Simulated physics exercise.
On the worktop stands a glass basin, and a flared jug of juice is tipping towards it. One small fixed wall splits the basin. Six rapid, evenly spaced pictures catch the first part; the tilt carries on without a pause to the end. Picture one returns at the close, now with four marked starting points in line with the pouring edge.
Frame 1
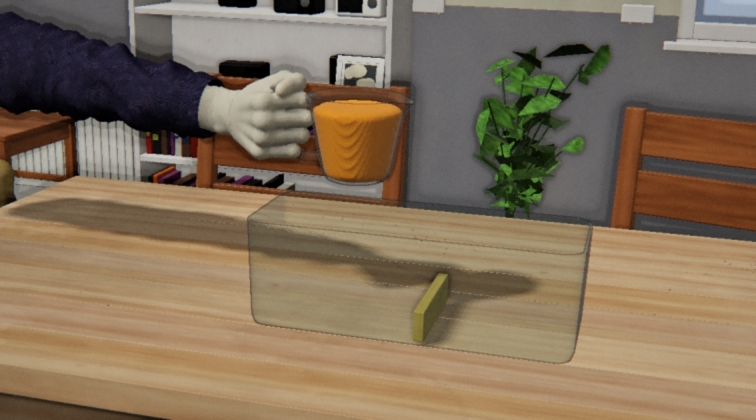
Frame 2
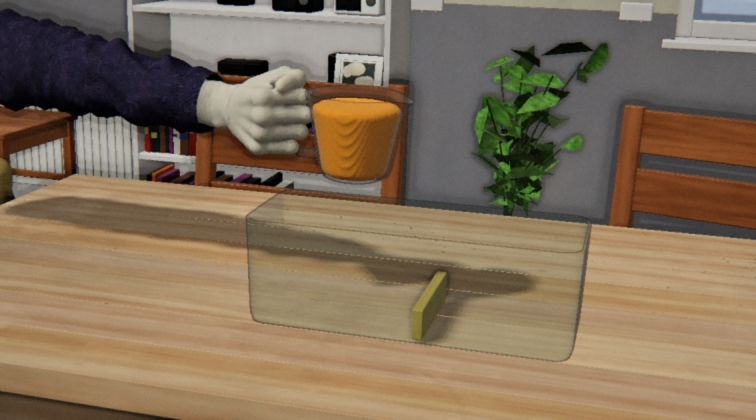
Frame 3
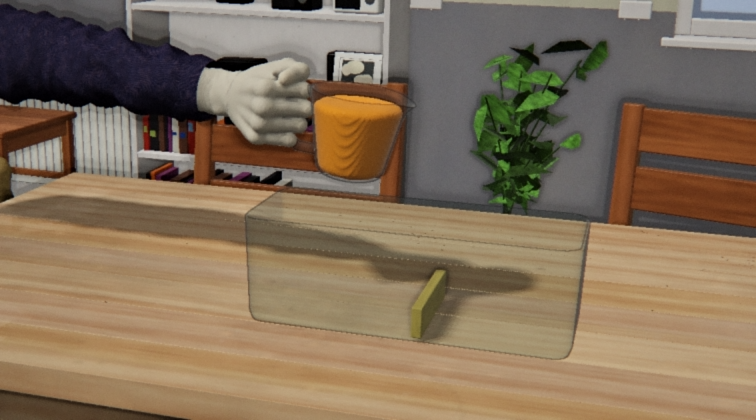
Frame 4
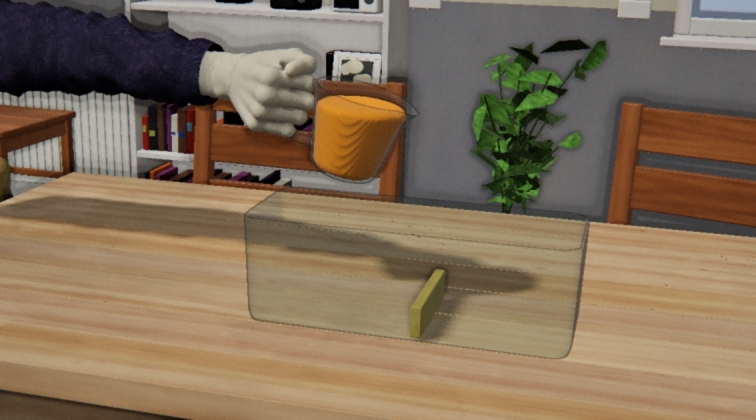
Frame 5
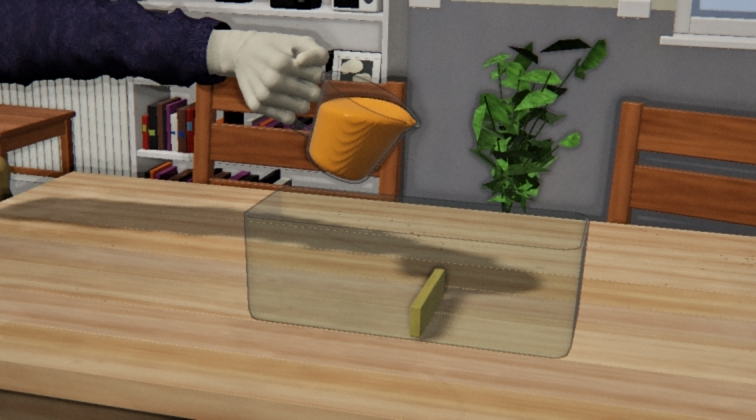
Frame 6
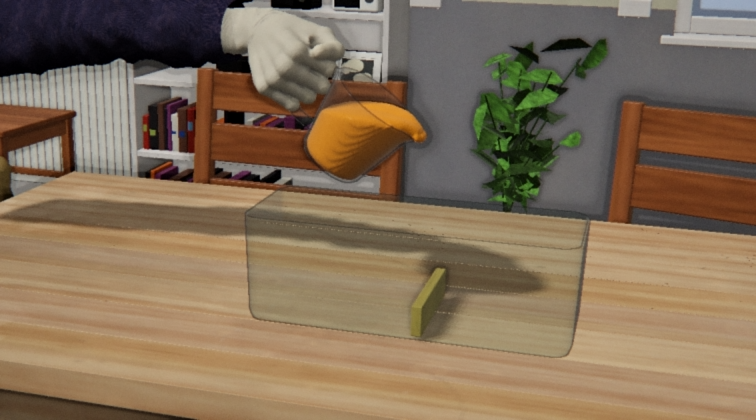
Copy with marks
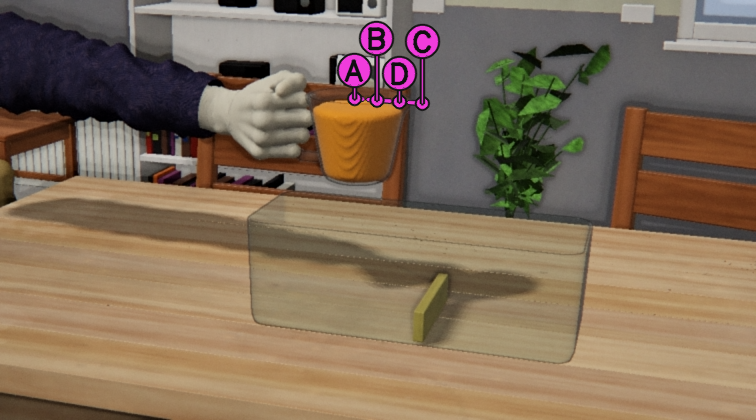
The video shows a gloved hand beside a flared jug of orange juice above a clear glass basin holding a small yellowish block on a wooden table; the jug gradually tilts rightward as the hand rises slightly, and juice crosses its lip.
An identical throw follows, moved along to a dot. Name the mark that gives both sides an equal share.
Place D does it best.
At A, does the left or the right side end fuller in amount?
More ends on the left.
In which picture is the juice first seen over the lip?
In picture 6.
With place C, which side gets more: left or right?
The right one.
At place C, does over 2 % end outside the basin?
No.
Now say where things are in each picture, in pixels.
In the first frame, upright, lip at (413, 102); basin from (253, 321) to (574, 363); top of the wall at (432, 292); nothing has left yet.
In the second frame, upright, lip at (412, 102); nothing has left yet.
In the third frame, tipped about 7°, lip at (414, 106); nothing has left yet.
In the fourth frame, tipped about 15°, lip at (417, 114); nothing has left yet.
In the fifth frame, tipped about 25°, lip at (419, 126); nothing has left yet.
In the sixth frame, tipped about 37°, lip at (420, 140); juice is over the lip, down to (420, 140).
In magenta, A at (354, 98); B at (376, 100); C at (422, 103); D at (399, 101).
Choosing A, about 89 % ends left of the wall and 9 % right of it.
Choosing B, about 80 % ends left of the wall and 19 % right of it.
Choosing C, about 13 % ends left of the wall and 86 % right of it.
Choosing D, about 54 % ends left of the wall and 45 % right of it.
